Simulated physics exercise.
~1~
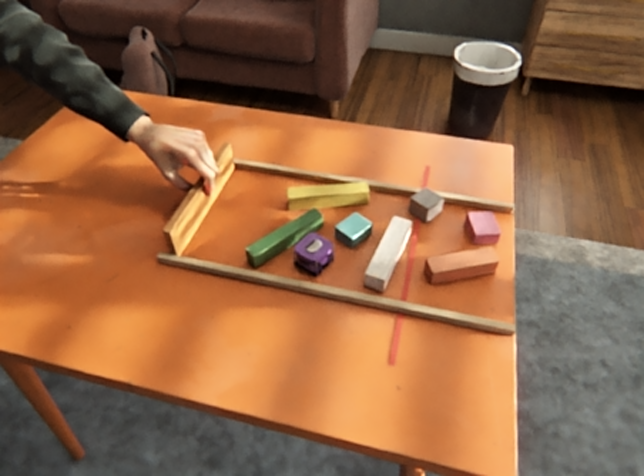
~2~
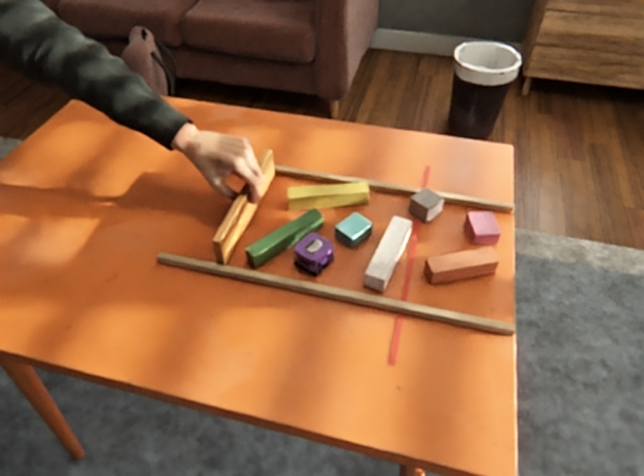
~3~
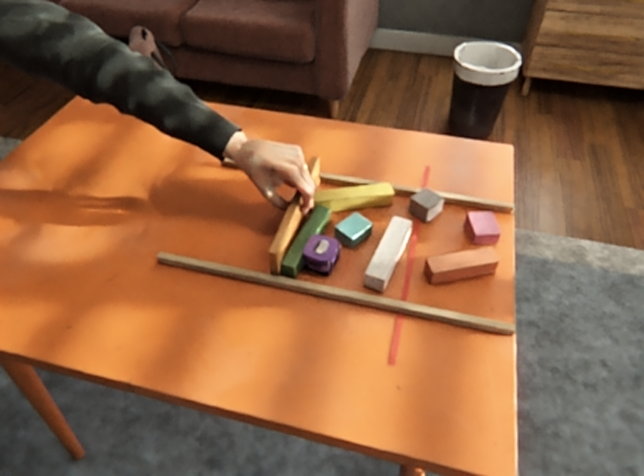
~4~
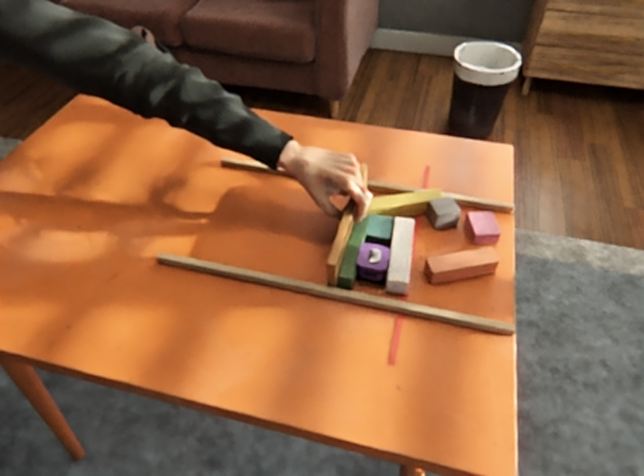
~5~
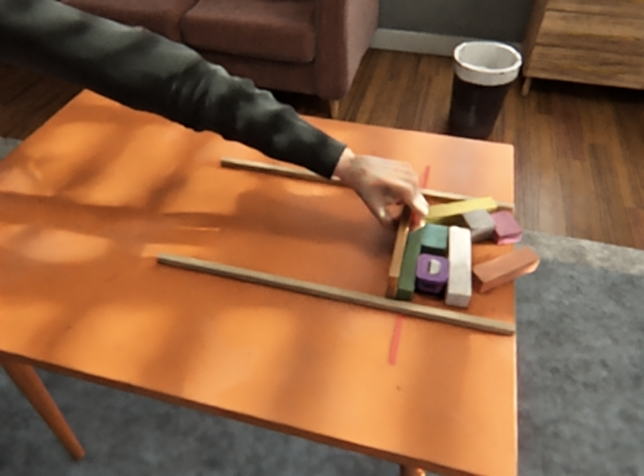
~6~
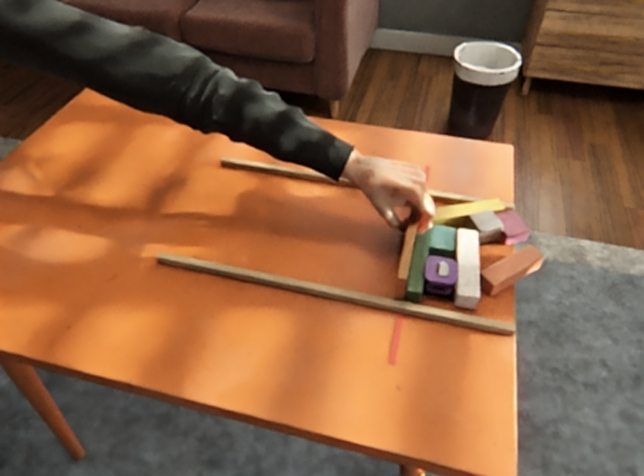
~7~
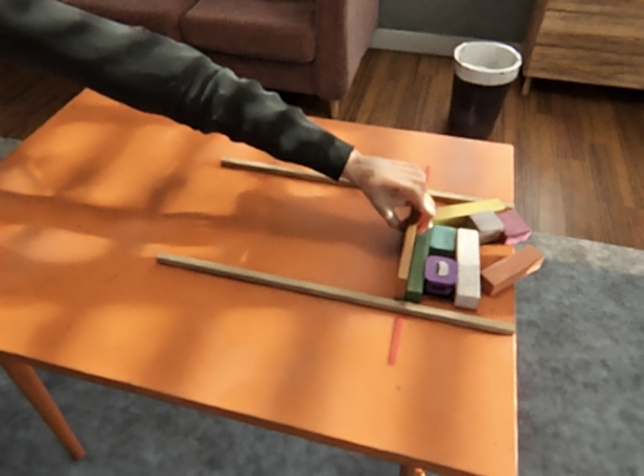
A hand slid an upright wooden board rightward between two rails on an orange table, gathering the scattered colorful blocks into a cluster, and stopped around the red tape with some pieces jutting over the table's edge but none fallen.
